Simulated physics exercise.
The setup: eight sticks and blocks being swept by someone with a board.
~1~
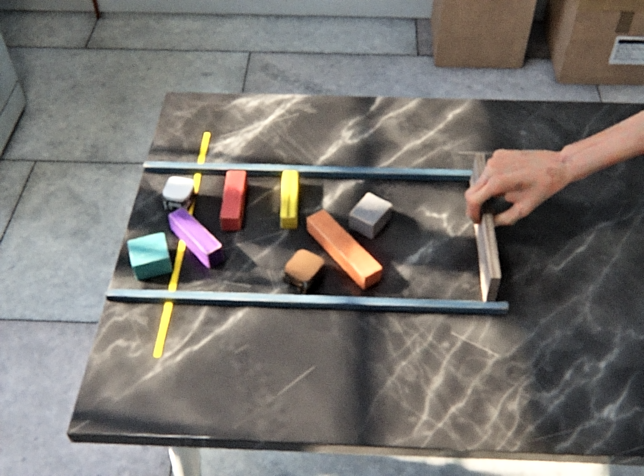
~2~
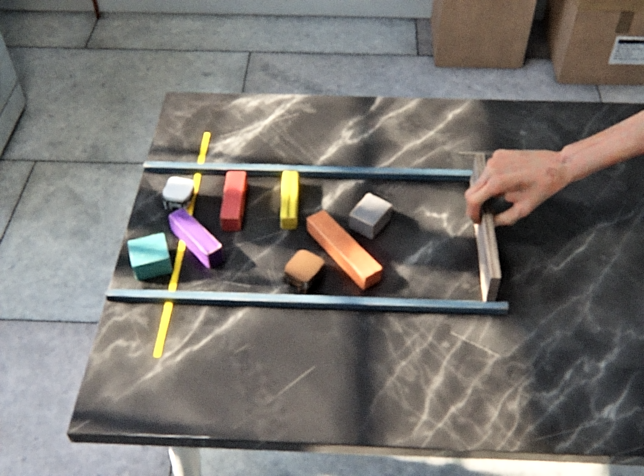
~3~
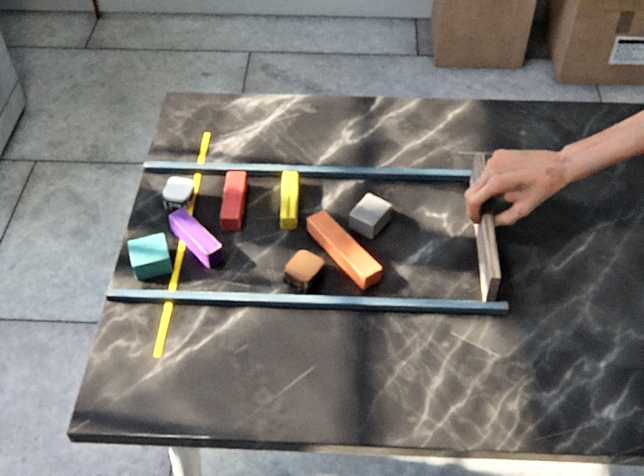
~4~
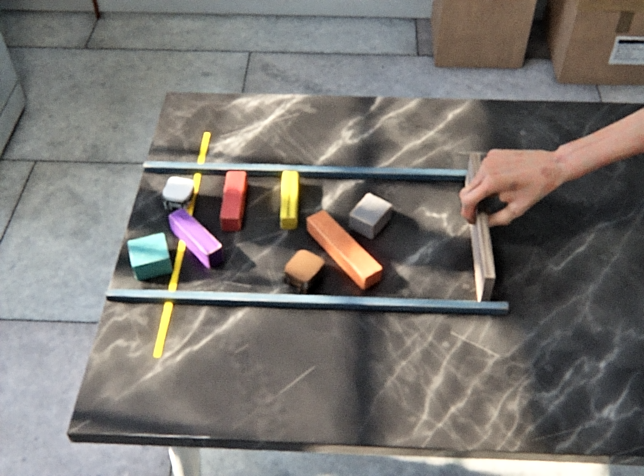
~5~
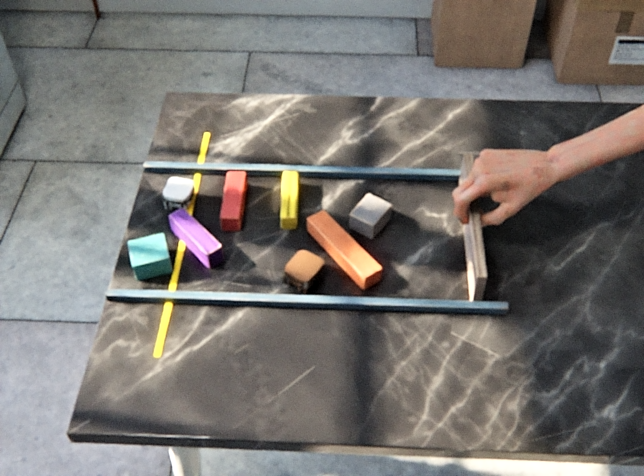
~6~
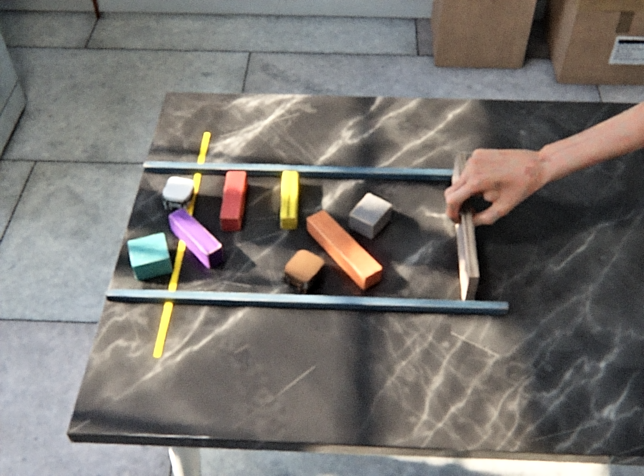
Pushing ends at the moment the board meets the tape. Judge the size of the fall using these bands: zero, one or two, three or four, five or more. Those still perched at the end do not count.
One or two come down.
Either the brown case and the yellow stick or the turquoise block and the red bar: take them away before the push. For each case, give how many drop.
First 1, then 0.
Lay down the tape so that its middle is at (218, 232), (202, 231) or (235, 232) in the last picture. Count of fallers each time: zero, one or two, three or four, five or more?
Result per tape, as listed: No fall at all; not one; none at all.
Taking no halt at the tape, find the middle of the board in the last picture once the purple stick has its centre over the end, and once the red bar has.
Middle approx. at (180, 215), then approx. at (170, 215).
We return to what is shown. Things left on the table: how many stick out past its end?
In total, 2 of them.
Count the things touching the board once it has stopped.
3.
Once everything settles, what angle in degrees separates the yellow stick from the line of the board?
Around 35 degrees.
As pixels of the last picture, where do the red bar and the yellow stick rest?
The red bar comes to rest at (147, 188), and the yellow stick comes to rest at (169, 189).
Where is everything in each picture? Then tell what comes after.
The first picture shows turquoise block (150, 257); white case (180, 195); purple stick (196, 238); board (484, 225); tape (185, 231).
The second picture shows white case (180, 196); orange bar (343, 249).
The third picture shows purple stick (196, 238); brown case (304, 272).
The fourth picture shows turquoise block (150, 257); grey block (370, 216).
The fifth picture shows white case (180, 196); red bar (234, 200).
The sixth picture shows turquoise block (150, 257); white case (180, 196); purple stick (196, 238); board (464, 225); tape (185, 231).
Early on, none off yet; turquoise block at rest near (150, 257); white case at rest near (180, 196); purple stick at rest near (196, 238).
Finally, the number that fall off is one or two; lost, white case and turquoise block.
